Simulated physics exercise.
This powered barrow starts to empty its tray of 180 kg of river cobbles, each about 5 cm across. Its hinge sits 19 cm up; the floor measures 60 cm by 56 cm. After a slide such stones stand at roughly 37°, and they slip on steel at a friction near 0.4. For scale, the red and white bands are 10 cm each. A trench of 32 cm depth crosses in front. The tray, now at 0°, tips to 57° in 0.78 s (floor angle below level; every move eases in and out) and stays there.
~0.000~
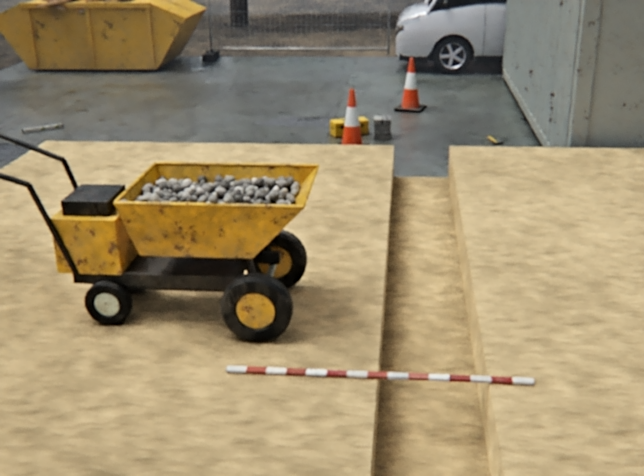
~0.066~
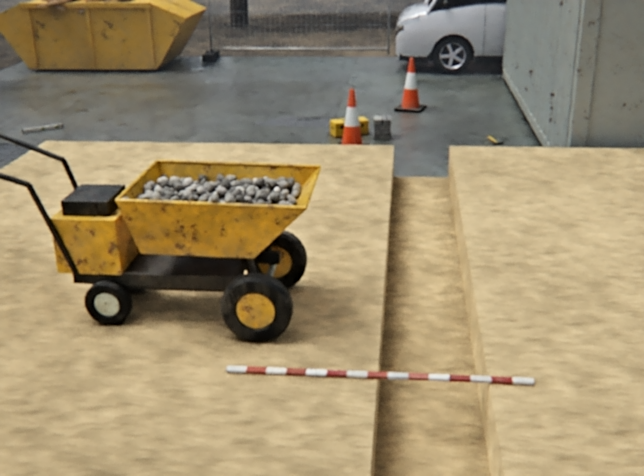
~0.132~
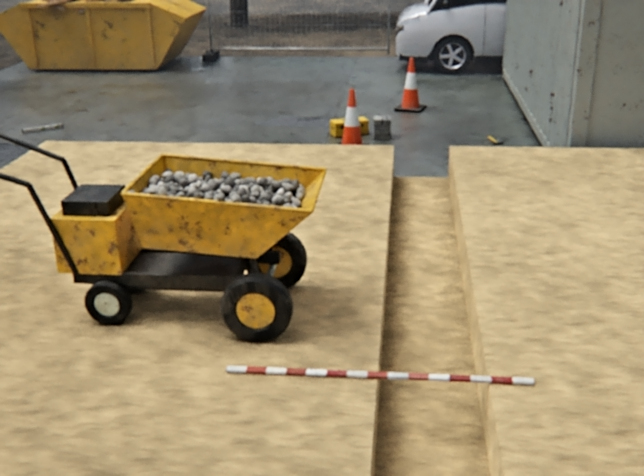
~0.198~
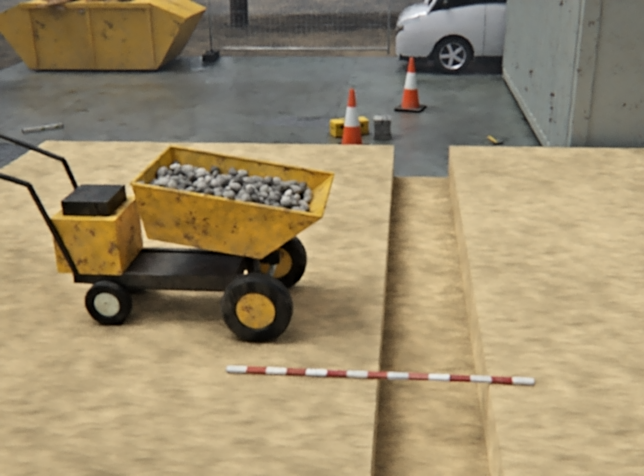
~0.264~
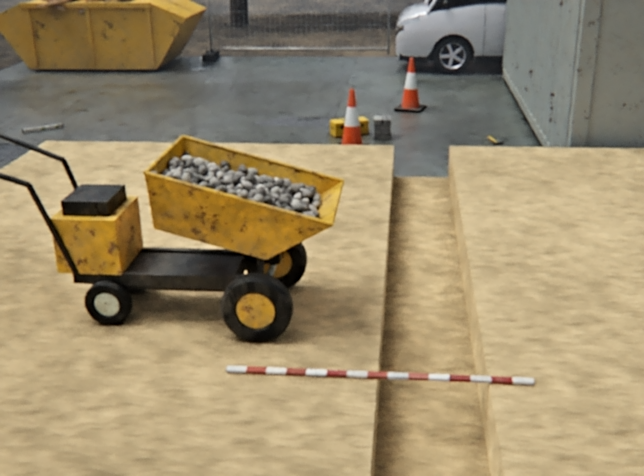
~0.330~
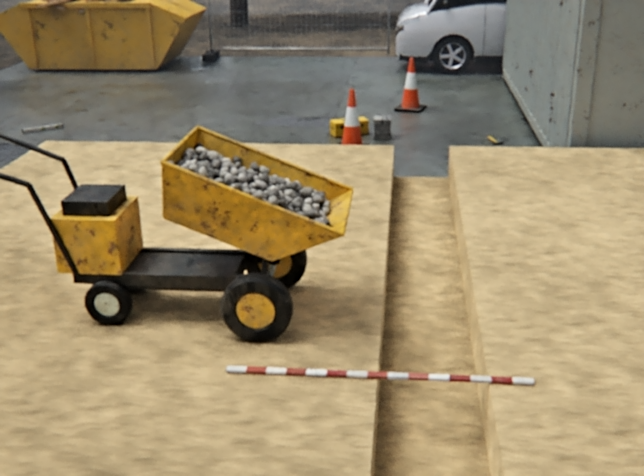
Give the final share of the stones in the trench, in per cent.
Close to 82 in a hundred.
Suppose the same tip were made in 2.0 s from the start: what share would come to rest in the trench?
Then about 80 per cent.
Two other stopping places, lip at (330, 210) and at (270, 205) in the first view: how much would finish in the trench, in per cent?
Near 75 per cent from the first place, 65 from the second.
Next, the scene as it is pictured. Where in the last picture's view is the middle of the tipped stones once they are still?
Around (430, 358).
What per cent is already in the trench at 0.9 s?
Some 10 per cent.
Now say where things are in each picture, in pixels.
In the first picture, the tray is at 0°, its lip at (304, 207); the top of the load is at (220, 184).
In the second picture, the tray is at 1°, its lip at (306, 208); the top of the load is at (208, 184); the stones move at 0.3 m/s on average.
In the third picture, the tray is at 4°, its lip at (312, 211); the top of the load is at (175, 179); the stones move at 0.6 m/s on average.
The fourth picture shows lip at (322, 217), floor tilted 9°, highest stones at (183, 173); the stones move at 0.8 m/s on average.
In the fifth picture, the tray is at 15°, its lip at (333, 225); the top of the load is at (190, 165); the stones move at 0.9 m/s on average.
The sixth picture shows lip at (344, 235), floor tilted 22°, highest stones at (198, 155); the stones move at 1.0 m/s on average.
After 0.6 s the floor is at 48°; 100 % in the tray; the foremost stones are at (358, 254).
After 0.9 s the floor is at 57°; 90 % in the tray, 1 % short of the trench, 10 % in the trench; the foremost stones are at (427, 321).
After 1.2 s the floor is at 57°; 50 % in the tray, 50 % in the trench; the foremost stones are at (473, 369).
After 3.2 s the floor is at 57°; 18 % in the tray, 82 % in the trench; the foremost stones are at (474, 366).
